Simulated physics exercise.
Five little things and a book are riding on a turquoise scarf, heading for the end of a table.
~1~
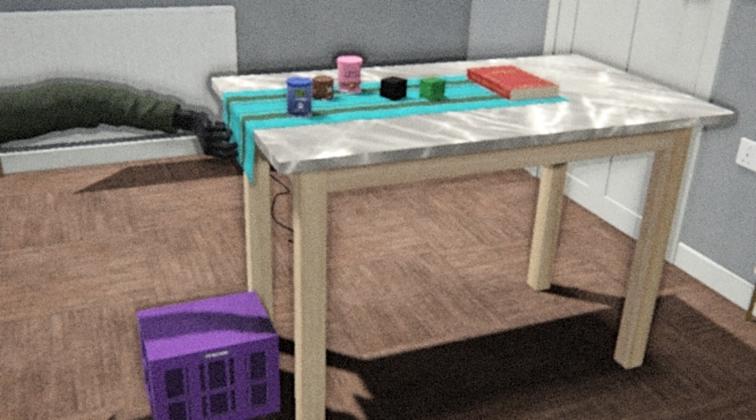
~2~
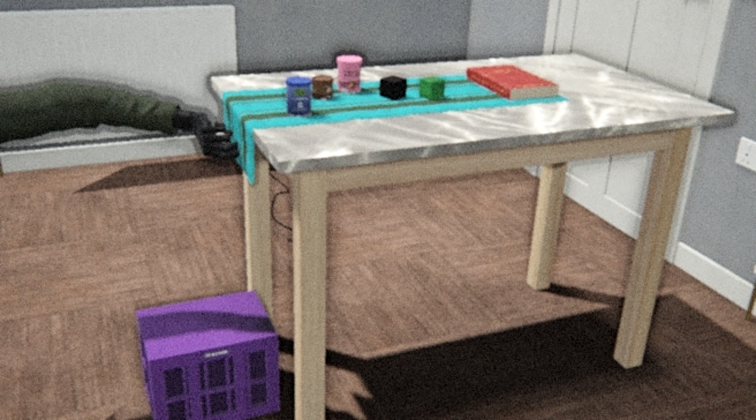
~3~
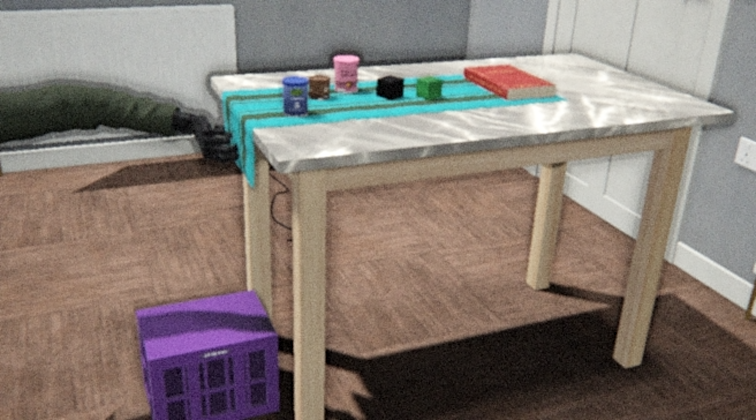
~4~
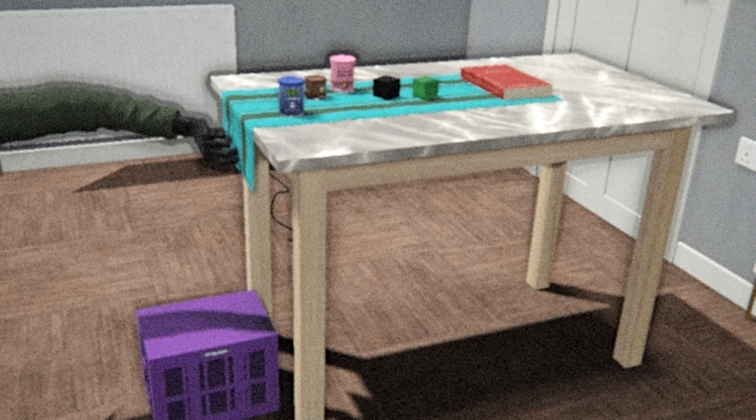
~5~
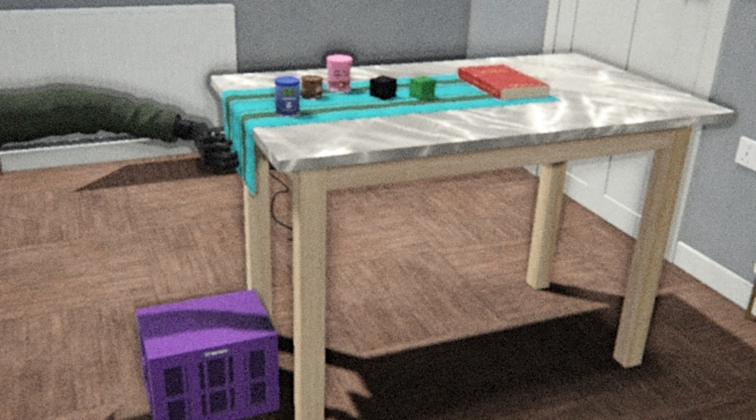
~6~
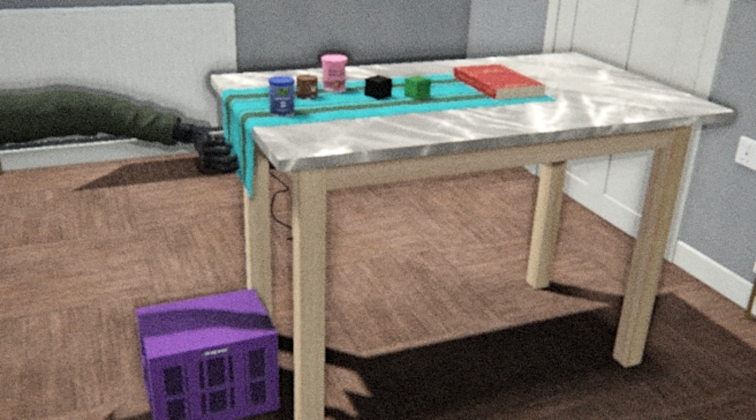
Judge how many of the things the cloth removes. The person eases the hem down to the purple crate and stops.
By the end, four will have gone over.
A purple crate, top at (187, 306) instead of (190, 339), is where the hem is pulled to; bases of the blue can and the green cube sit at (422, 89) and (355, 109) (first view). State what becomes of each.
As for the blue can, it stays in place; as for the green cube, it leaves the top.
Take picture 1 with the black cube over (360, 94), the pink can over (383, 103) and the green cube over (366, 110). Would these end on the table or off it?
The black cube topples down; the pink can topples down; and the green cube topples down.
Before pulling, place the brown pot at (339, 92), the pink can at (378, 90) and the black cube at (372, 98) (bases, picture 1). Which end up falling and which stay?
The brown pot is off the top, the pink can is off the top, the black cube is off the top.
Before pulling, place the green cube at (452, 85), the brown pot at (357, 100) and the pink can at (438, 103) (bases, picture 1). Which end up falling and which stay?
The green cube stays put, the brown pot topples down, and the pink can stays put.
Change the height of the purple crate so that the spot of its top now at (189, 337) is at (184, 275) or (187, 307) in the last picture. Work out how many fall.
The count would be 2 and then 3.
A little later, hem near (239, 278); blue can and brown pot gone.
Next, hem on the crate; blue can, brown pot, pink can and black cube gone.
When it is over, hem on the crate; blue can, brown pot, pink can and black cube gone. Over the edge go four.
